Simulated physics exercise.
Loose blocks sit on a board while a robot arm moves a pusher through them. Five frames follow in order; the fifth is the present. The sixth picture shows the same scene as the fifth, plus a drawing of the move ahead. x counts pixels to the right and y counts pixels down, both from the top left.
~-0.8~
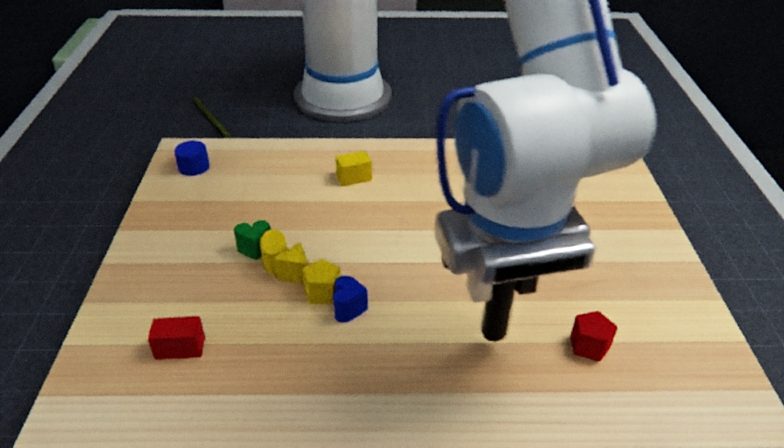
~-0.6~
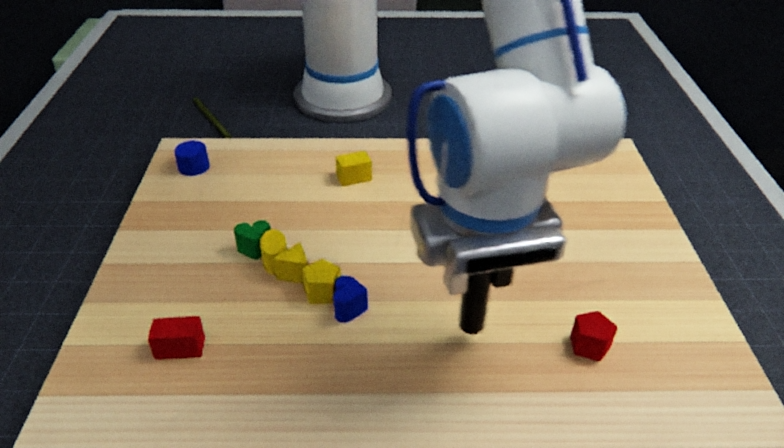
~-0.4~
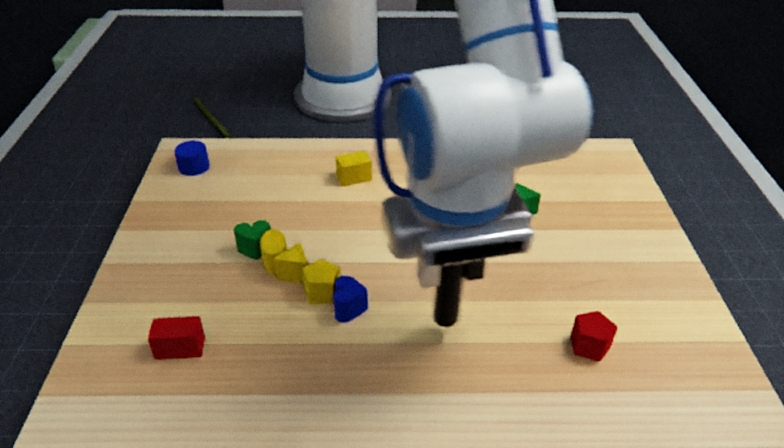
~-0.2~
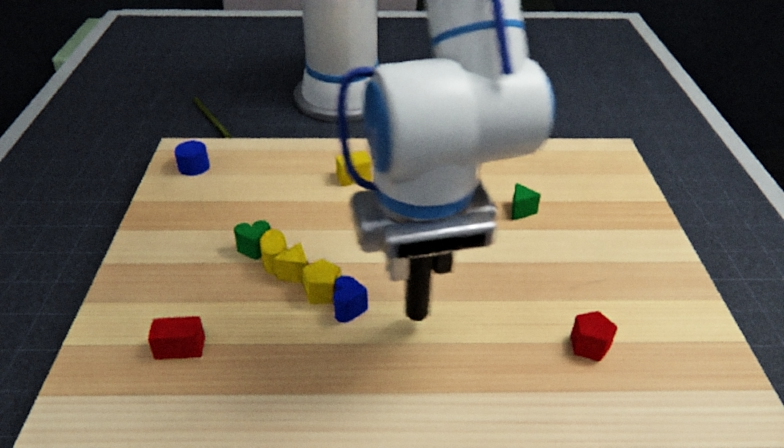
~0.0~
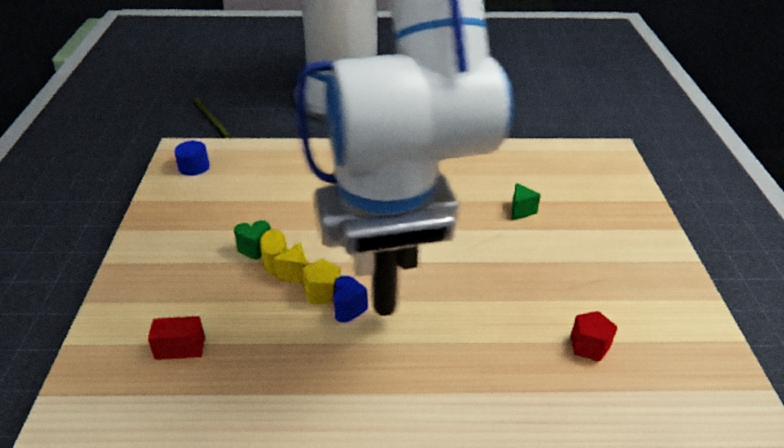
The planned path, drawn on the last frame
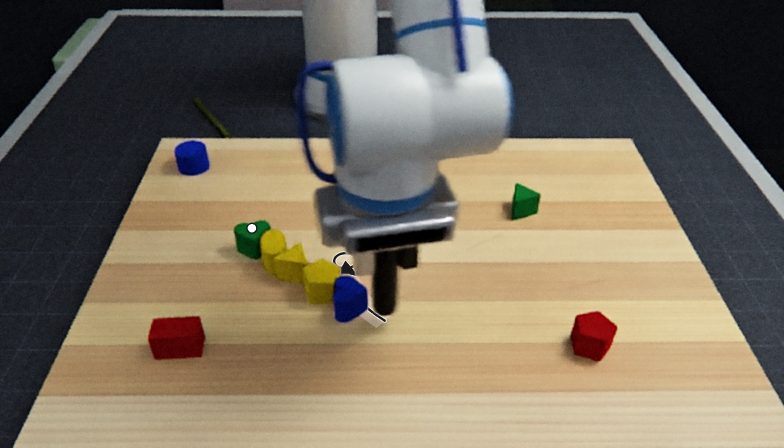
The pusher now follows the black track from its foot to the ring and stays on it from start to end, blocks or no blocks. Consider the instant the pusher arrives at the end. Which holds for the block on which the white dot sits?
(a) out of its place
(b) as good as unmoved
The correct letter is b.
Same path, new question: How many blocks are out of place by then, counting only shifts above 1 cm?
I reckon the push displaces two of the blocks by more than 1 cm.
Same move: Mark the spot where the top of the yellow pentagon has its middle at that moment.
At pixel (300, 271).
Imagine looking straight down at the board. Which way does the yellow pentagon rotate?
It turns clockwise.
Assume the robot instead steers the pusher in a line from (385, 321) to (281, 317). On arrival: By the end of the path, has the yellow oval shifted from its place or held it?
Put simply, it goes somewhere else.
The line goes from (385, 321) via (362, 303) and (349, 282), ending at (345, 261); the dot is on the green heart block.
The first path, step by step. One third of the way, pusher at (361, 290); yellow triangle at (291, 251), turned 15° anticlockwise; yellow pentagon at (305, 270), turned 45° clockwise; blue heart block at (334, 285), turned 55° anticlockwise.
Two thirds of the way, pusher at (348, 270); yellow triangle at (291, 251), turned 20° anticlockwise; yellow pentagon at (300, 271), turned 55° clockwise; blue heart block at (331, 284), turned 80° anticlockwise.
At the end, pusher at (345, 249); green heart block unmoved; yellow triangle at (291, 251), turned 20° anticlockwise; yellow pentagon at (300, 271), turned 55° clockwise; blue heart block at (331, 284), turned 80° anticlockwise.
